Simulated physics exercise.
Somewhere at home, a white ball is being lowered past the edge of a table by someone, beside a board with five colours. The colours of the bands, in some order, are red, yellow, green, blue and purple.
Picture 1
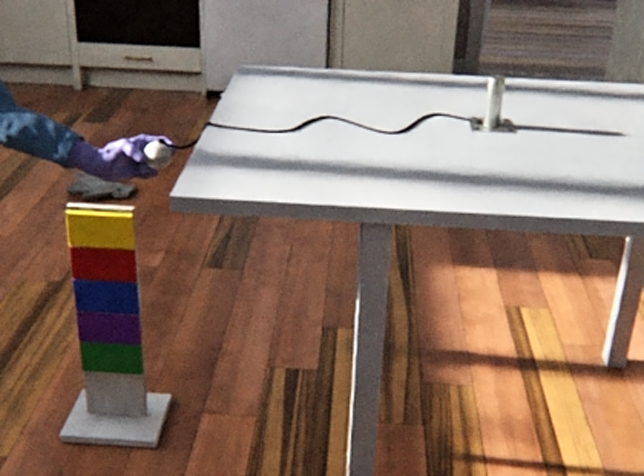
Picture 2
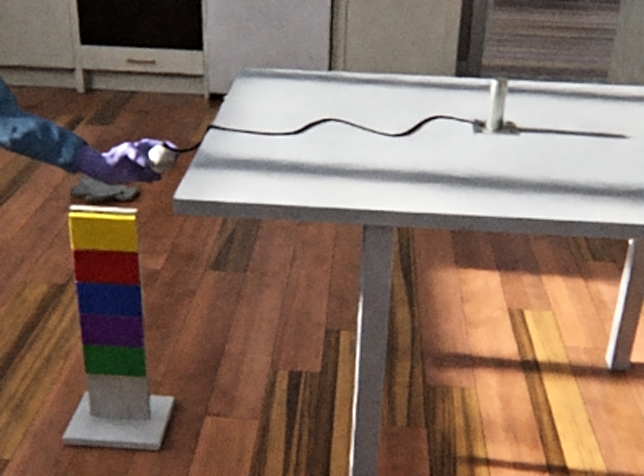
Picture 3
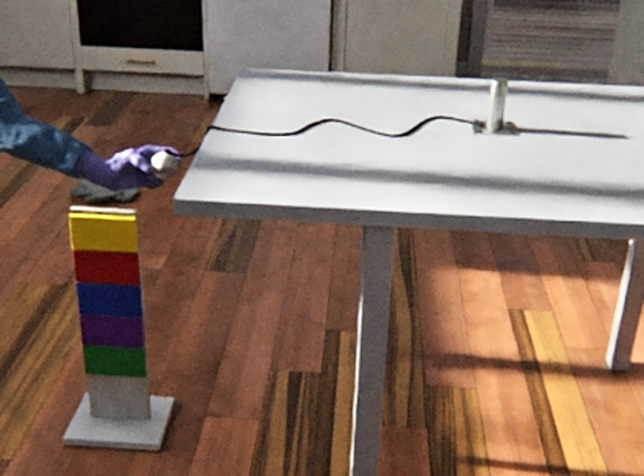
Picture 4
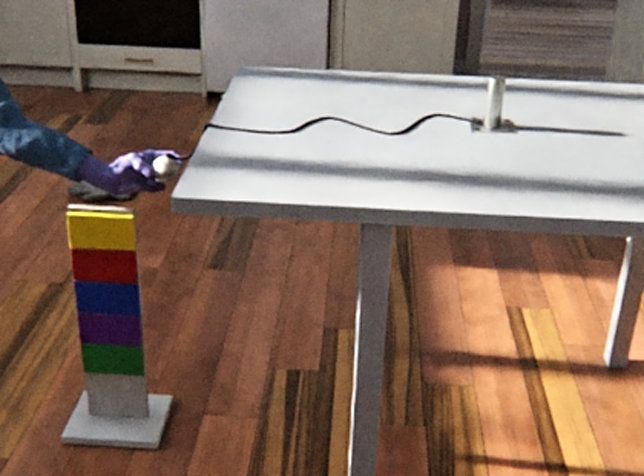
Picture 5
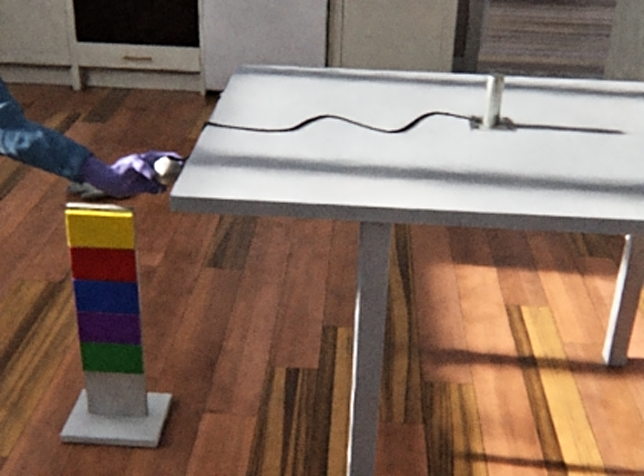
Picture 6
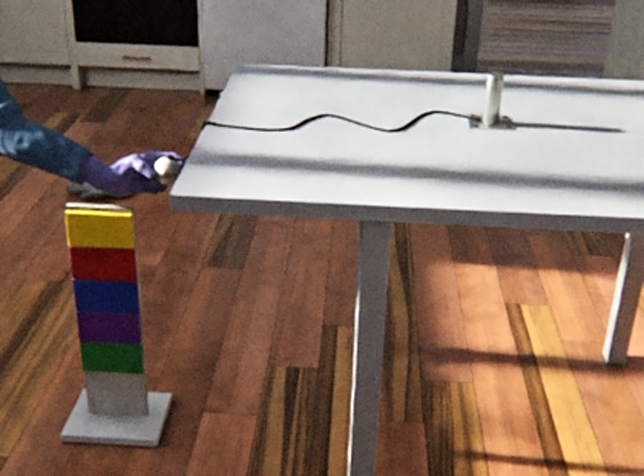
At home, a purple-gloved hand holding a white ball beside a colour-banded board shifts slightly right at a table with a dark shoelace.
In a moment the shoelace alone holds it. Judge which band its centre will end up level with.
I would say red.
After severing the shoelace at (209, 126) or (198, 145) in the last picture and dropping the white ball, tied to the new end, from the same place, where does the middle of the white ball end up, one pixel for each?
First (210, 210), then (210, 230).
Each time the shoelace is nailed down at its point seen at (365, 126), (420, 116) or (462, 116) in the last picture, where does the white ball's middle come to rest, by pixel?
Respectively (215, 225), (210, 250) and (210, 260).
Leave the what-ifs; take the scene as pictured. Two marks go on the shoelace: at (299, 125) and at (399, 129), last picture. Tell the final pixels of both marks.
First: (228, 119). Second: (359, 120).
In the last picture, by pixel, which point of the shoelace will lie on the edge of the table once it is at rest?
The spot located at (281, 130) in the last picture.
Soon after, ball near (238, 264); level with red.
Then, ball near (192, 258); level with red.
At rest, ball near (207, 262); level with red. At red.
